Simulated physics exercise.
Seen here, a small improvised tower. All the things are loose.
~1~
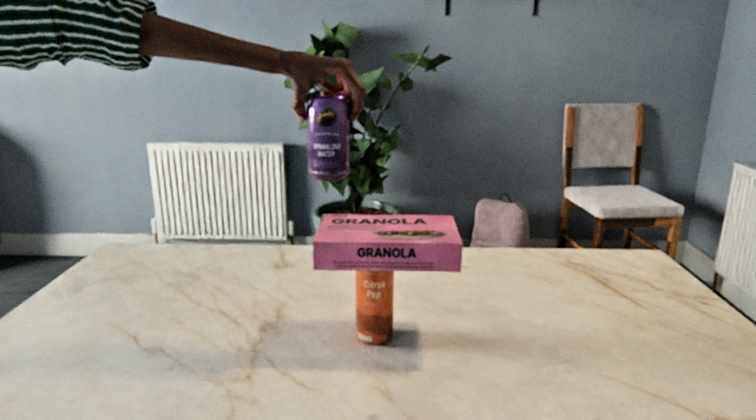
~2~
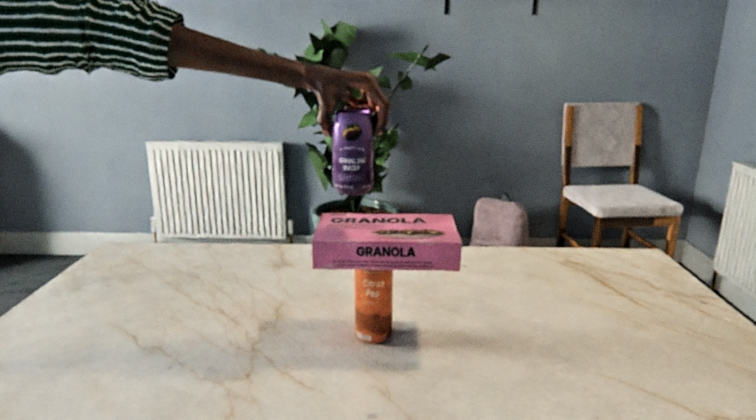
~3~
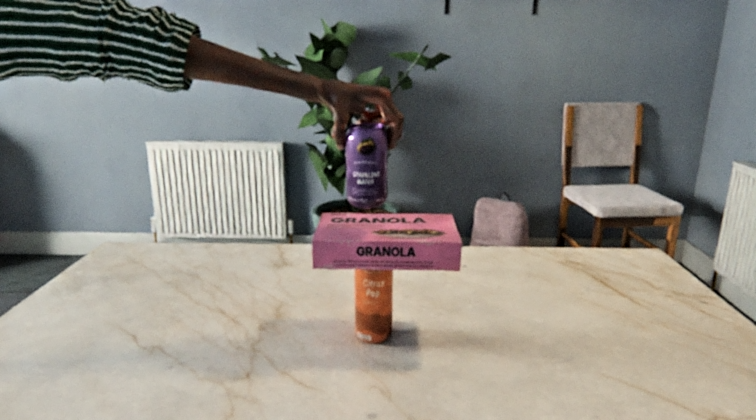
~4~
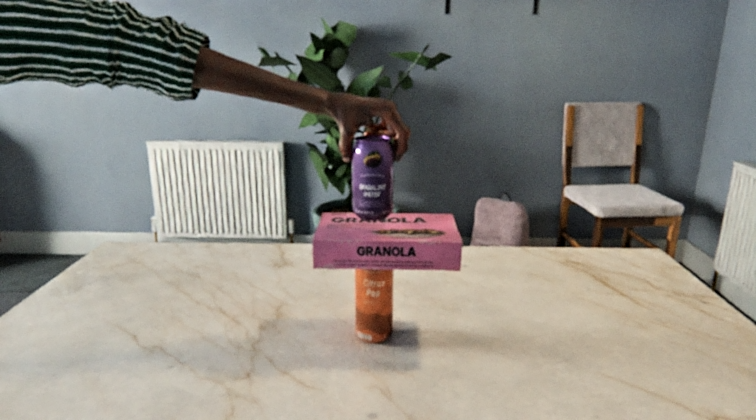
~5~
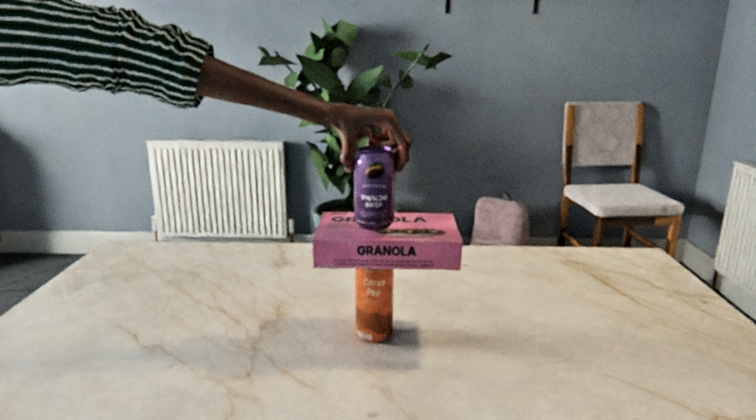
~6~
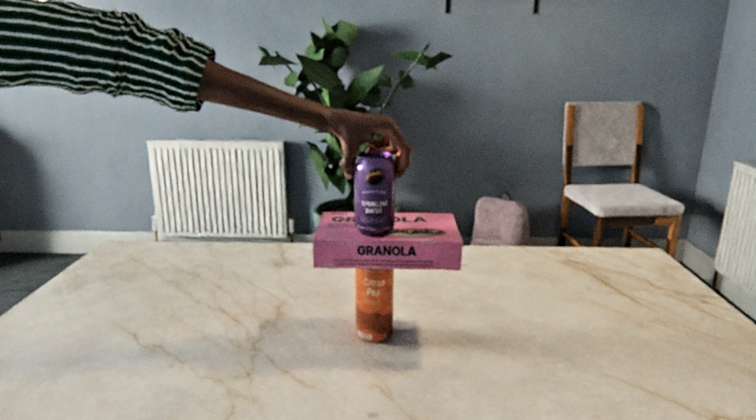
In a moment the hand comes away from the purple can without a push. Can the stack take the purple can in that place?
In the end the stack stays up.
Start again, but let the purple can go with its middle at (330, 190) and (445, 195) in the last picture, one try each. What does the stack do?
First, it holds; second, it gives way.
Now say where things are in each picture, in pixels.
The first frame shows coming down; purple can (329, 139); pink packet (387, 241).
The second frame shows coming down; purple can (353, 152); pink packet (387, 240).
The third frame shows coming down; purple can (367, 166); pink packet (387, 240).
The fourth frame shows coming down; purple can (373, 178); pink packet (387, 240).
The fifth frame shows coming down; purple can (375, 188); pink packet (387, 239).
The sixth frame shows in place under the hand; purple can (375, 194); pink packet (387, 239).
Then, 0.50 s after the last picture, nothing has stirred.
Then, 1.30 s after the last picture, purple can resting near (375, 194).
At rest, all 3 in place. Seen from the same camera at the end, purple can near (375, 195). The stack keeps its balance.
